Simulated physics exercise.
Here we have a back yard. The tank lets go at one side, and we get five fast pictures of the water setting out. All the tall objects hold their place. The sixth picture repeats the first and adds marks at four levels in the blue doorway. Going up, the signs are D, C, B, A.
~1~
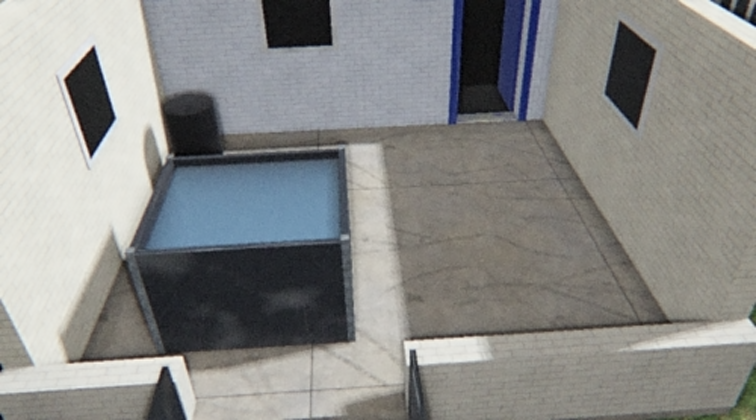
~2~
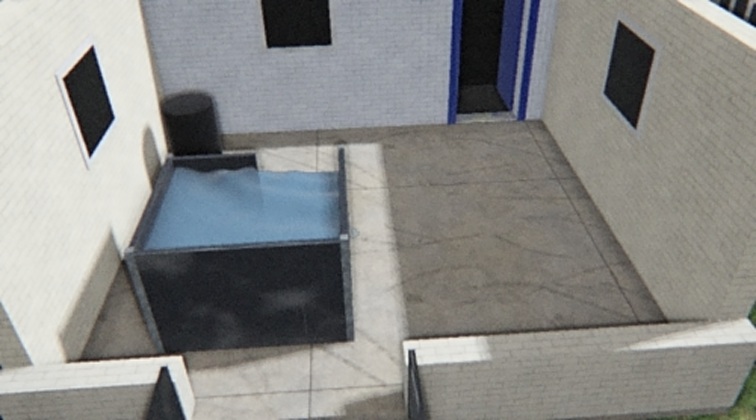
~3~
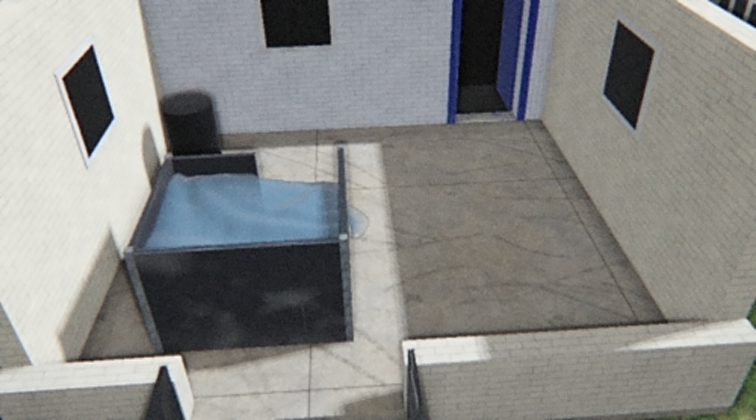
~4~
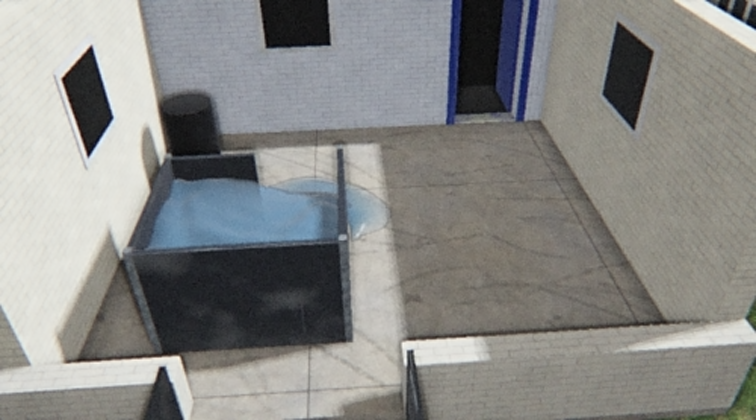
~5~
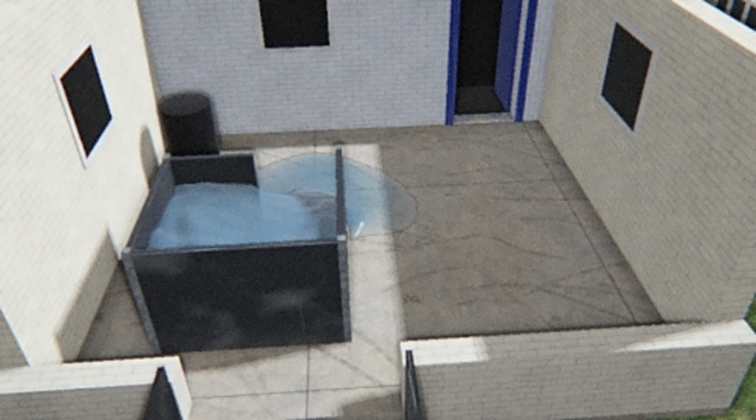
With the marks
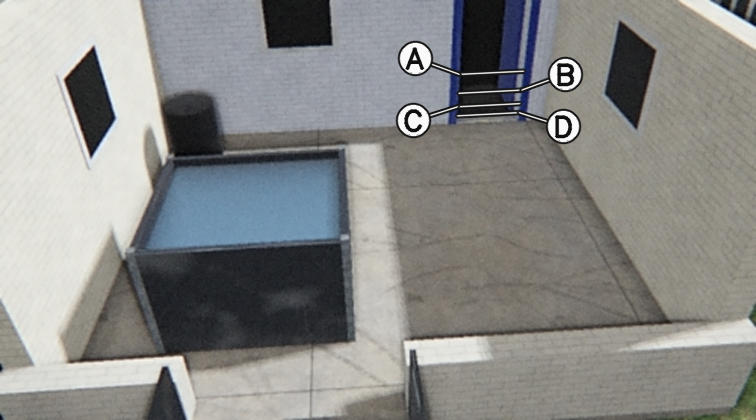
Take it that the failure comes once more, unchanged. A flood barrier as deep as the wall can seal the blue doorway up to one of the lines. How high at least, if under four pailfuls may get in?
It is C.
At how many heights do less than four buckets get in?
Three of them.
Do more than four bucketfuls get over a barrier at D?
Yes, it does.
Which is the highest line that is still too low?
It is D.
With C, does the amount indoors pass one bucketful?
No, it does not.
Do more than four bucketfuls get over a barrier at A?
No.
On the marked copy, A at (491, 72); B at (490, 91); C at (488, 105); D at (488, 114); from the bottom up D, C, B, A.
With A, nothing gets over.
With B, nothing gets over.
With C, a splash gets over, under a bucket.
With D, about 11 bucketfuls get in.
